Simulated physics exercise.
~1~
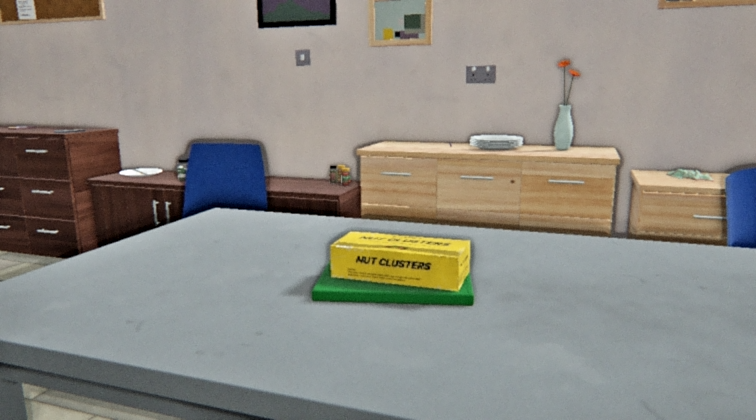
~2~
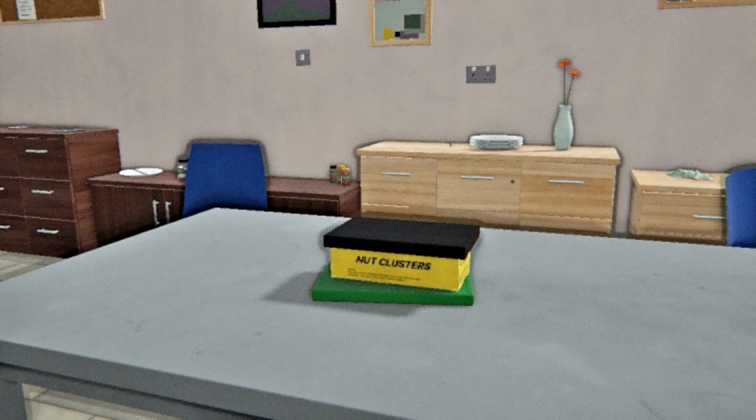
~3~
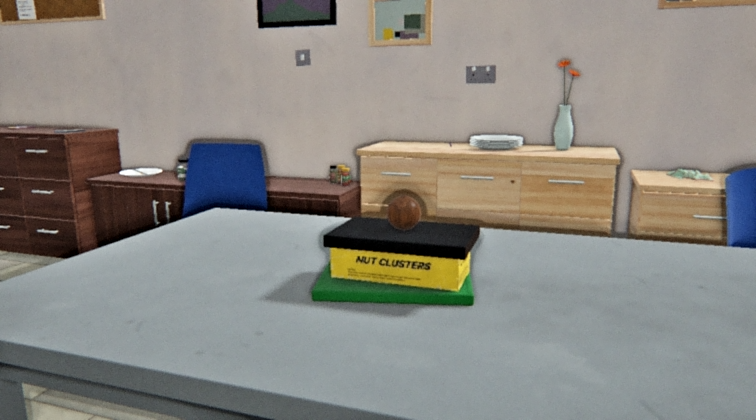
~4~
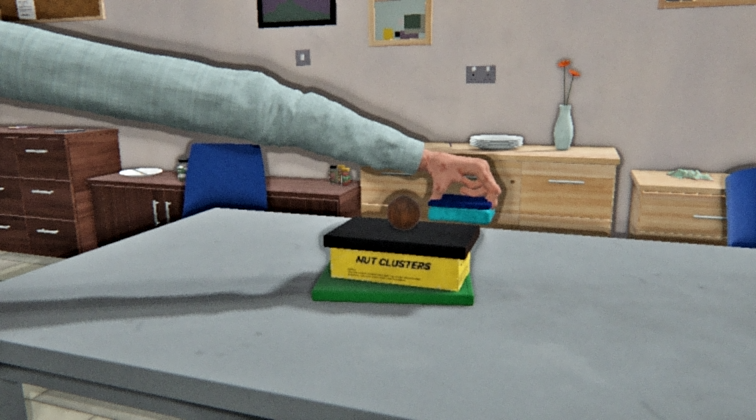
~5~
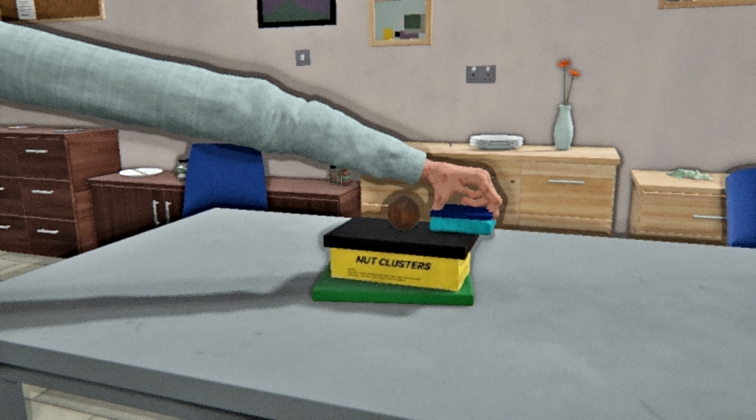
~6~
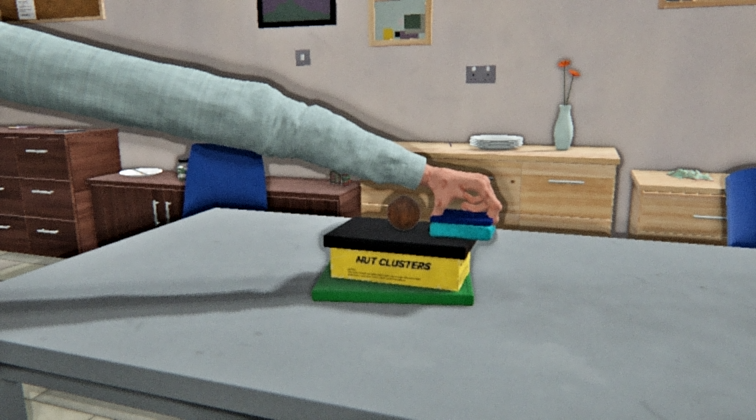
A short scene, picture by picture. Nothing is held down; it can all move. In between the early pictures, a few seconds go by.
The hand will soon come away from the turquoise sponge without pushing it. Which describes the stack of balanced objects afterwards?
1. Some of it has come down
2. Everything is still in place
Option 2: Everything is still in place.
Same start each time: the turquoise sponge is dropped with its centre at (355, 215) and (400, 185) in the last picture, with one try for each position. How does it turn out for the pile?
Lab note - try 1: No collapse; try 2: Collapse.
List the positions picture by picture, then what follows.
In the first frame, the last thing is not in view yet; yellow packet (401, 259).
In the second frame, the last thing is not in view yet; green tray (396, 278).
In the third frame, the last thing is not in view yet; yellow packet (401, 259).
In the fourth frame, still above its spot; turquoise sponge (462, 209); green tray (396, 278).
In the fifth frame, still above its spot; turquoise sponge (464, 219); yellow packet (401, 259).
In the sixth frame, in place under the hand; turquoise sponge (464, 224); green tray (396, 278).
Then, 1.00 s past the last view, nothing moves.
Then, 2.00 s past the last view, turquoise sponge resting near (464, 225).
Finally, all 5 still in place. Final places as the last picture's camera would see them, turquoise sponge near (464, 225). The pile stays up.
